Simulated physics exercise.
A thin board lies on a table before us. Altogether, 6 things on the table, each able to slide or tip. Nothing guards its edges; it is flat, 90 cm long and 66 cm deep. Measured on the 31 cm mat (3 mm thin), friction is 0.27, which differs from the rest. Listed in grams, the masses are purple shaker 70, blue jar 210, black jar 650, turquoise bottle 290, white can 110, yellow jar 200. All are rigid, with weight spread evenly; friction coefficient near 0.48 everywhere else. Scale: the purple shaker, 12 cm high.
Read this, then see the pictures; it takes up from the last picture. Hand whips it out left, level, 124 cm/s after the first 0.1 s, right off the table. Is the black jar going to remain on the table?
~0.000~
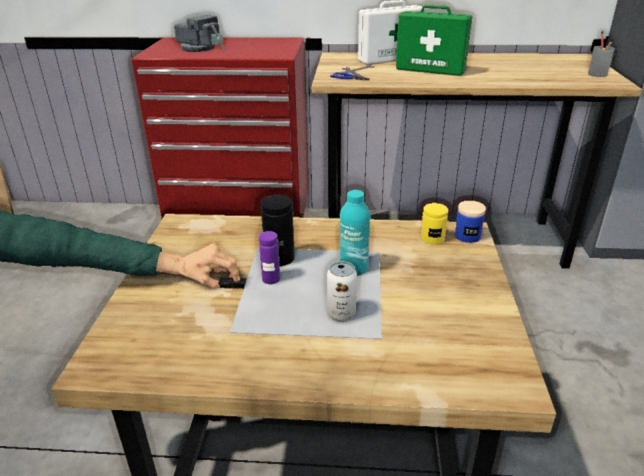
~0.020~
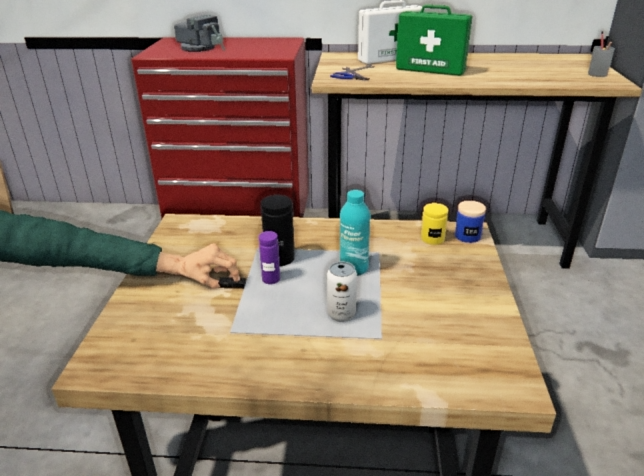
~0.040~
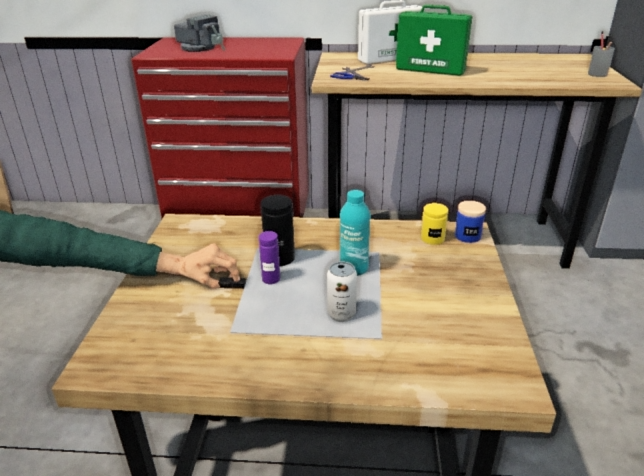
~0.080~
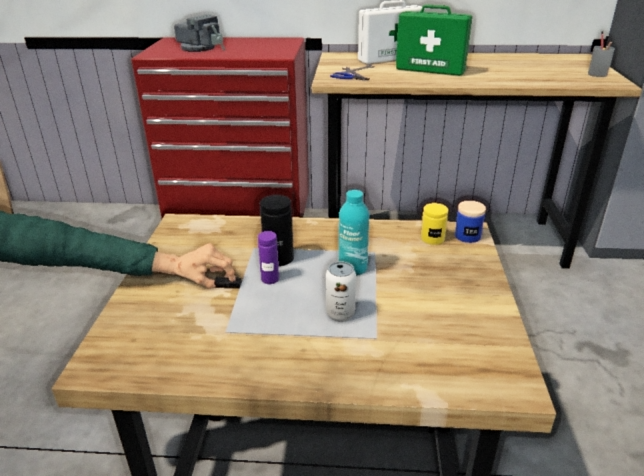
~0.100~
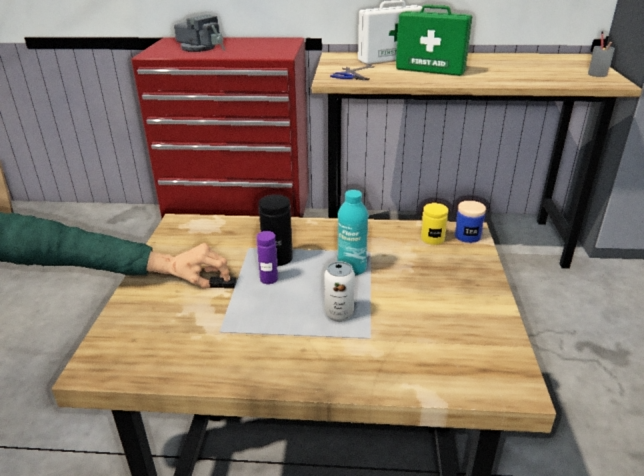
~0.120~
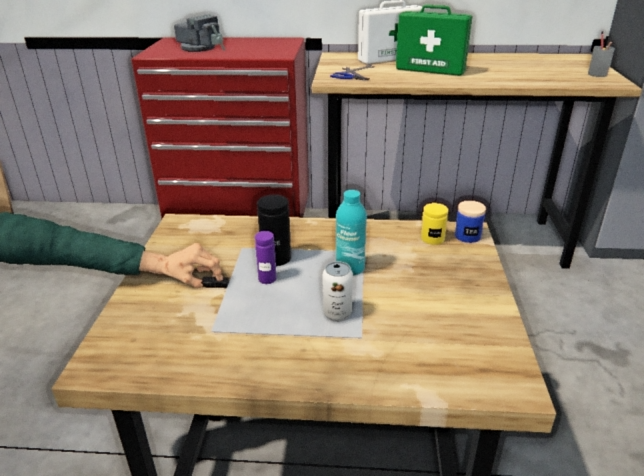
It quits the table.
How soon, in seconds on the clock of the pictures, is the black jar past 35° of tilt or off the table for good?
0.6 s, roughly.
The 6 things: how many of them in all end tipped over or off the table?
Altogether, 2.
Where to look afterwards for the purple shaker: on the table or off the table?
Purple shaker: Goes out of bounds.
By 0.32 s, 29 cm of pull; black jar 10 cm from its spot near (235, 230); white can tilted 9°; purple shaker 10 cm from its spot.
By 0.52 s, 53 cm of pull; black jar 31 cm from its spot near (154, 227); purple shaker 31 cm from its spot; white can 4 cm from its spot.
By 0.72 s, 78 cm of pull; purple shaker and black jar now off the table; turquoise bottle tilted 3°; white can 5 cm from its spot.
By 0.92 s, 82 cm of pull; white can 5 cm from its spot; turquoise bottle 4 cm from its spot.
When it is over (1.5 s), off the table, purple shaker and black jar; the other 4 within 6 cm of the start.
